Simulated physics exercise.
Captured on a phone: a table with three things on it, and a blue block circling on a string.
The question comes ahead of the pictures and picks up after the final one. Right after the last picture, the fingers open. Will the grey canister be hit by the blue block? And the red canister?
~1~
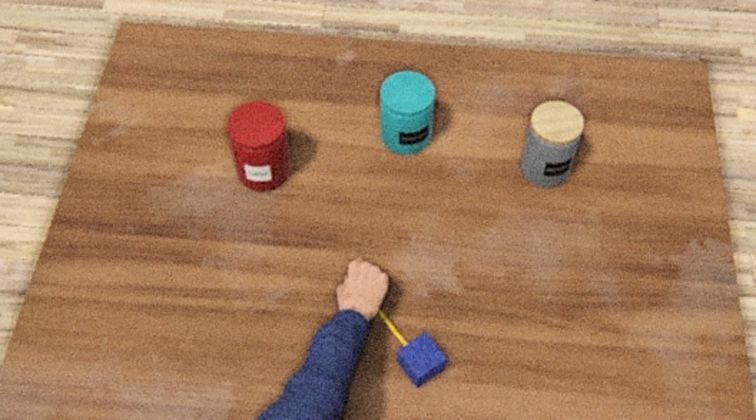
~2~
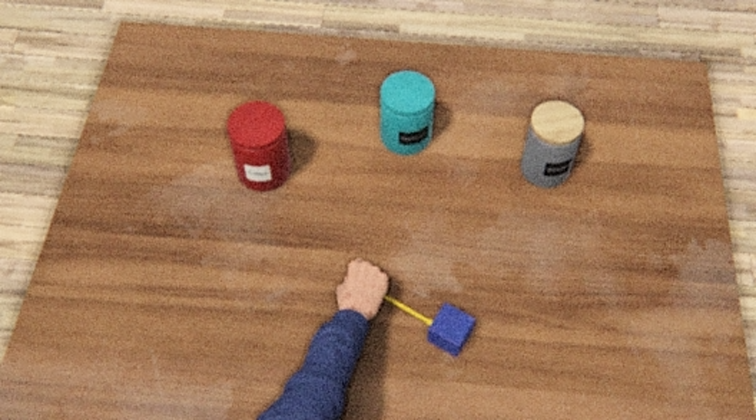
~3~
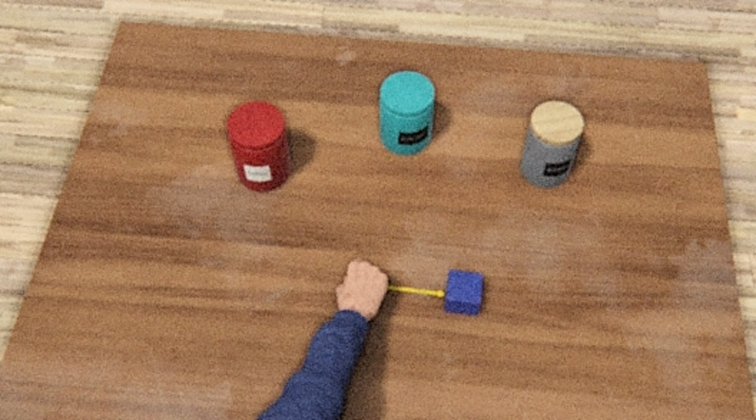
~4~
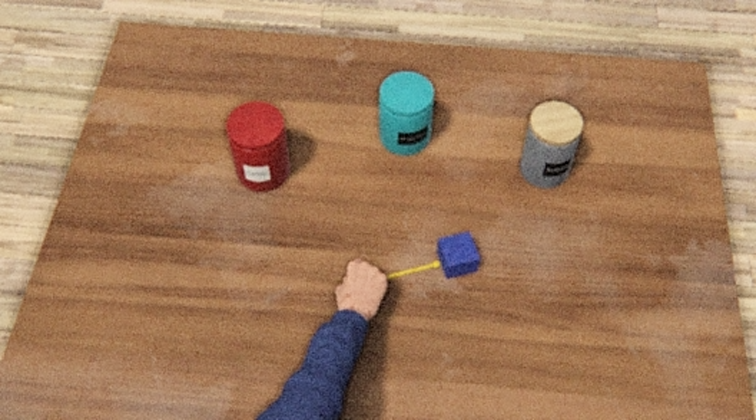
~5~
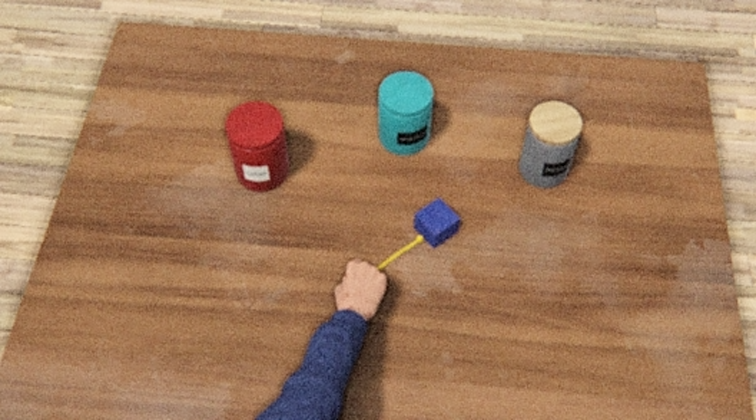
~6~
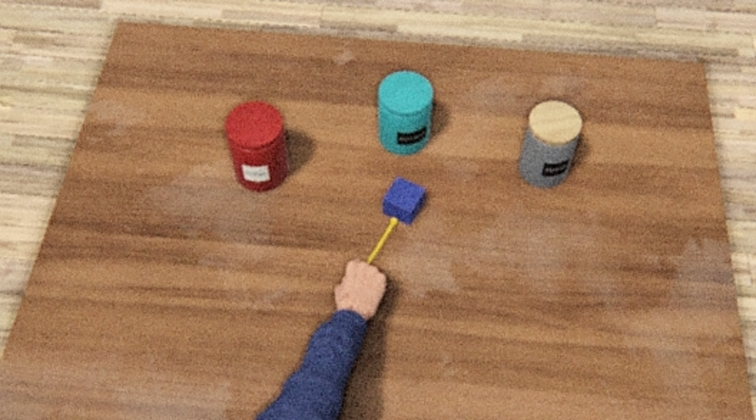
As for the outcome, the grey canister will not be hit, the red canister will be hit.
Then, 0.08 s past the final frame, block near (330, 179).
Then, 0.20 s past the final frame, block near (307, 165); red canister pushed aside.
When it is over, block near (308, 164); red canister pushed aside. The grey canister escapes it and the red canister is struck.
